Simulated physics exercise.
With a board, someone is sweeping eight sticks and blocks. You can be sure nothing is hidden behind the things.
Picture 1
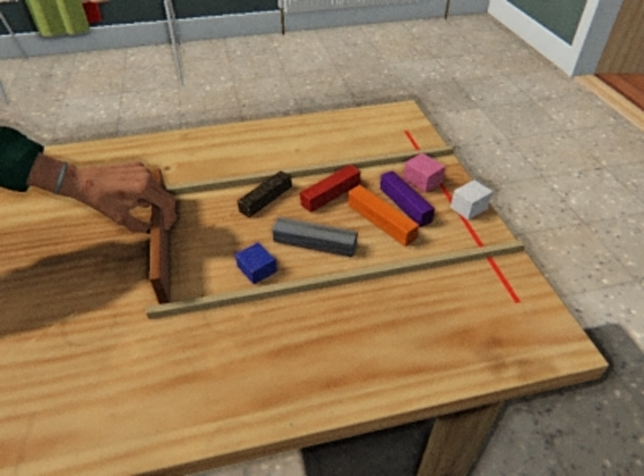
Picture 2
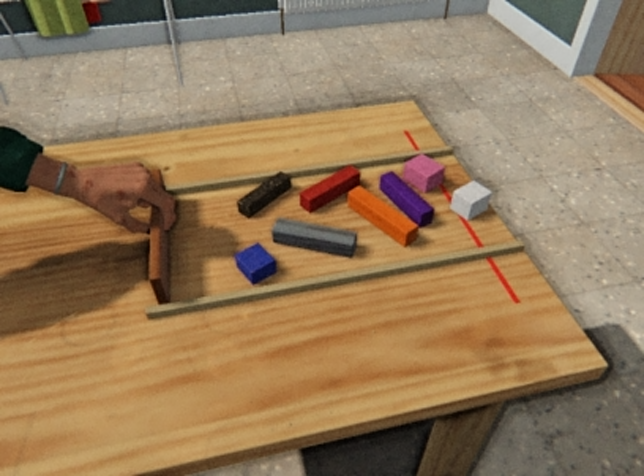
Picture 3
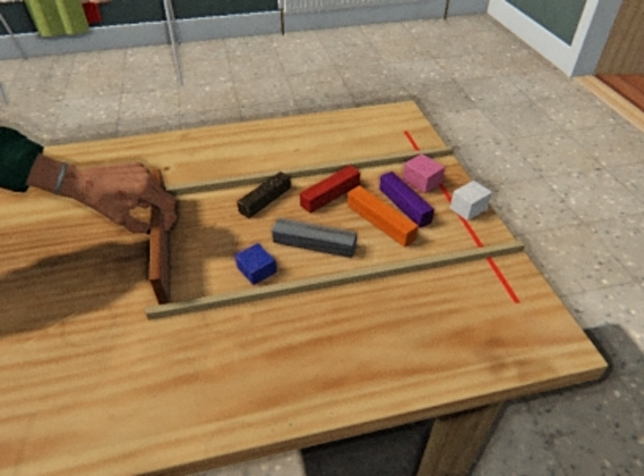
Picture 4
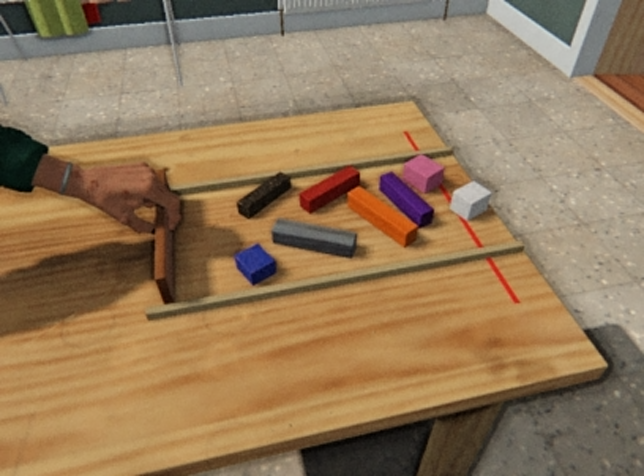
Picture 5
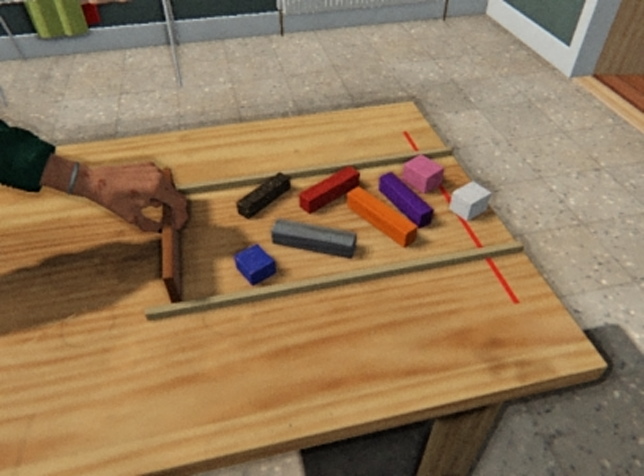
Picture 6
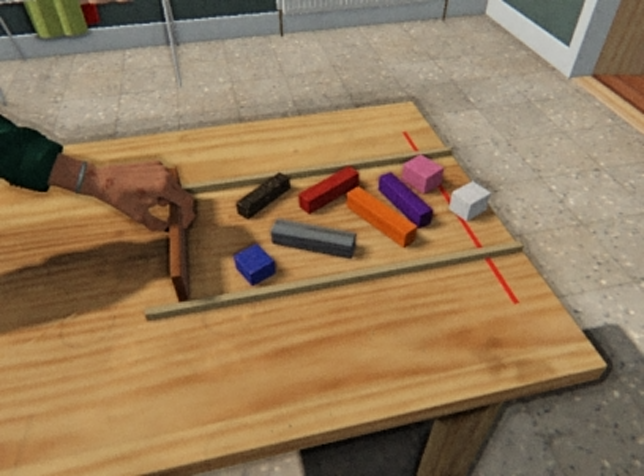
We see a hand holding an upright board at the left of a wooden table, behind eight colored sticks and blocks lying between two rails. The hand slides the board slightly to the right while the pieces stay still.
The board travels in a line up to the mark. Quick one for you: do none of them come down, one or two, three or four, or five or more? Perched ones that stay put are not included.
Three or four of them come down.
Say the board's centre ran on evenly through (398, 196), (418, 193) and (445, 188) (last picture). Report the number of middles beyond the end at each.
0; 1; 4.
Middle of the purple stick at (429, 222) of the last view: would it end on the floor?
In the end the purple stick slides off.
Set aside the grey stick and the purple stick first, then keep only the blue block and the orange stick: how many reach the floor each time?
2 for the first case, 2 for the second.
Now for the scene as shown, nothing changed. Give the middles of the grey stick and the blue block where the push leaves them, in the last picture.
In the last picture the grey stick sits around (496, 214) and the blue block around (490, 233).
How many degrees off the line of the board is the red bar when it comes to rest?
About 45 degrees.
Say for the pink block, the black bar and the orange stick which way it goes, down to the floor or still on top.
So the pink block comes off; as for the black bar, it remains aboard; and the orange stick comes off.
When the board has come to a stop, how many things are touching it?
4 of them.
Soon after, none off yet; white block at rest near (470, 201); pink block at rest near (422, 174); purple stick at rest near (404, 199).
Then, none off yet; white block at rest near (470, 201); pink block at rest near (422, 174); purple stick moving near (408, 200).
Further on, none off yet; white block moved about its own width near (492, 193); pink block moved about its own width near (462, 176); purple stick moved about its own width near (469, 199).
At rest, the number that fall off is three or four; fallen, orange stick, purple stick, pink block and white block.
